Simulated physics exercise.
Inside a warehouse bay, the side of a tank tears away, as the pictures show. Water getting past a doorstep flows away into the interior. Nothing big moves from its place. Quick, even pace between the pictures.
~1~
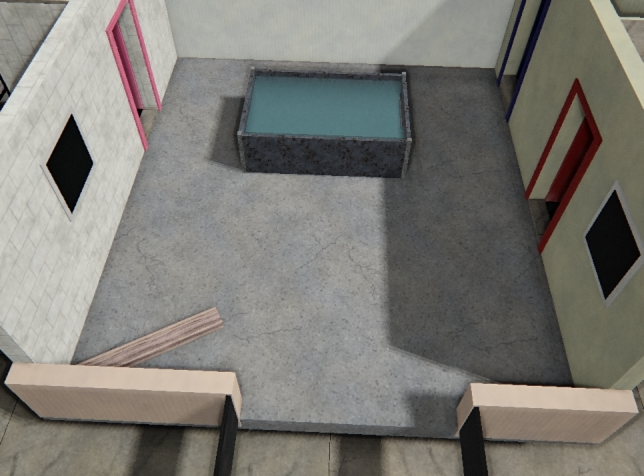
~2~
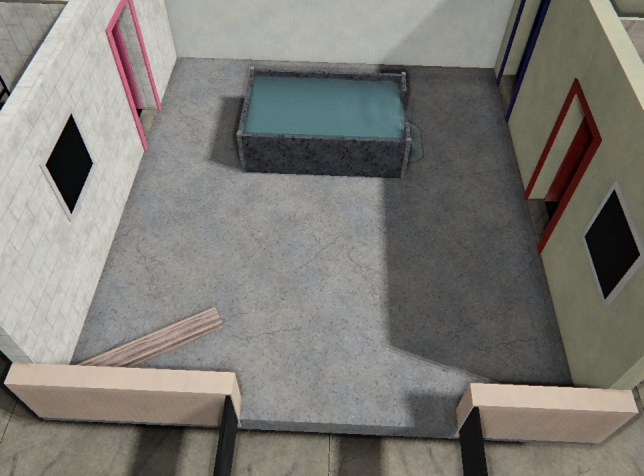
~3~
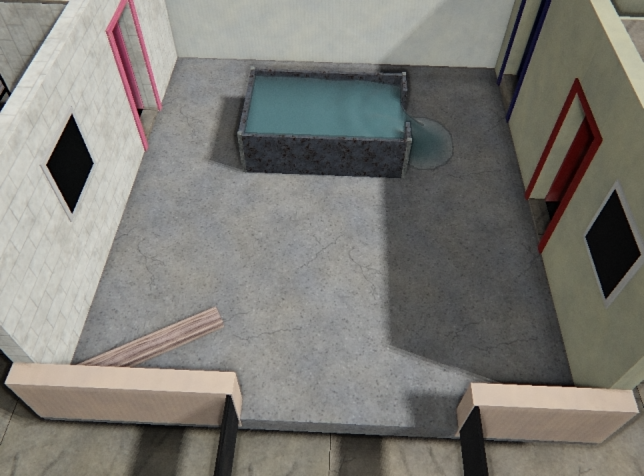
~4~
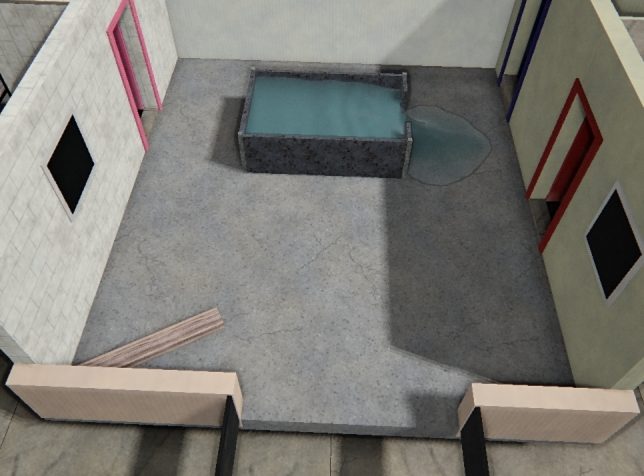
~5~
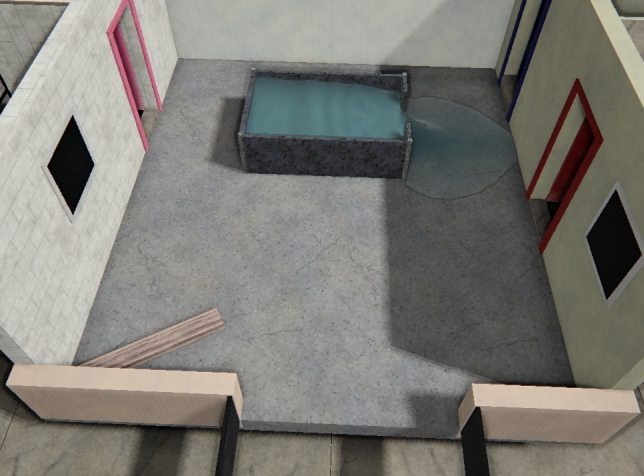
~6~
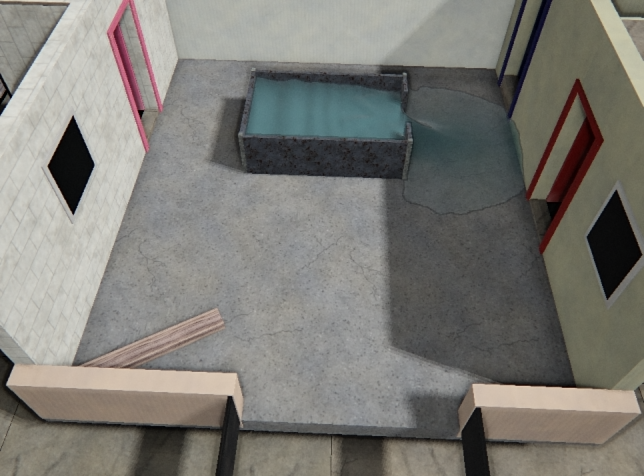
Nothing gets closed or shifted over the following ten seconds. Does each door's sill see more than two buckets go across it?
The sill of the red door does. The sill of the pink door does not. The sill of the blue door does not.
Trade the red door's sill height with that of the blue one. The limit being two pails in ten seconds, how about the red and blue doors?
The red one falls short; the blue one exceeds the limit.
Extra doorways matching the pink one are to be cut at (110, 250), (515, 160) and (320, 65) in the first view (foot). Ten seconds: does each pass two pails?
So it goes runs below, then runs above, then runs below.
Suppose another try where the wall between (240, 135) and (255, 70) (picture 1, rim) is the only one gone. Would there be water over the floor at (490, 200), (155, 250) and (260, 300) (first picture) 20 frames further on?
First kept bare, second soaked through, third soaked through.
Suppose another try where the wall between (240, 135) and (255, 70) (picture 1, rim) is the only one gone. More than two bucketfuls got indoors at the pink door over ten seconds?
Result for the pink door: It ends up above.
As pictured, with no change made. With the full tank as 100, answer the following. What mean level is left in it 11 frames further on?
Close to 62 %.
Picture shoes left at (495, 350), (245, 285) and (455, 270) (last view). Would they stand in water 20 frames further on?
One after the other: Under water, no water, wet.
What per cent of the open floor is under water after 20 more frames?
Roughly 45 percent, I reckon.
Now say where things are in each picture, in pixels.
The water tank at (326, 107) is whole and still, in the first frame.
Water pours out at (400, 130) and has run to (410, 125), in the second frame.
The front is at (447, 138), out from the gap at (400, 132), in the third frame.
Water pours out at (401, 133) and has run to (483, 140), in the fourth frame.
The front is at (511, 136), out from the gap at (401, 133), in the fifth frame.
Water pours out at (401, 133) and has run to (505, 111), in the sixth frame.
A moment on, water covers 15 % of the floor; the red door under two buckets in, the pink door not reached, the blue door wet at the sill, nothing in.
Next, water covers 20 % of the floor; the red door over two buckets in, the pink door not reached, the blue door wet at the sill, nothing in.
Then, water covers 45 % of the floor; the red door over two buckets in, the pink door not reached, the blue door wet at the sill, nothing in.
Later, water covers 65 % of the floor; the red door over two buckets in, the pink door wet at the sill, nothing in, the blue door wet at the sill, nothing in.
In the end, water covers 90 % of the floor; the red door far over two buckets in, the pink door under two buckets in, the blue door wet at the sill, nothing in.
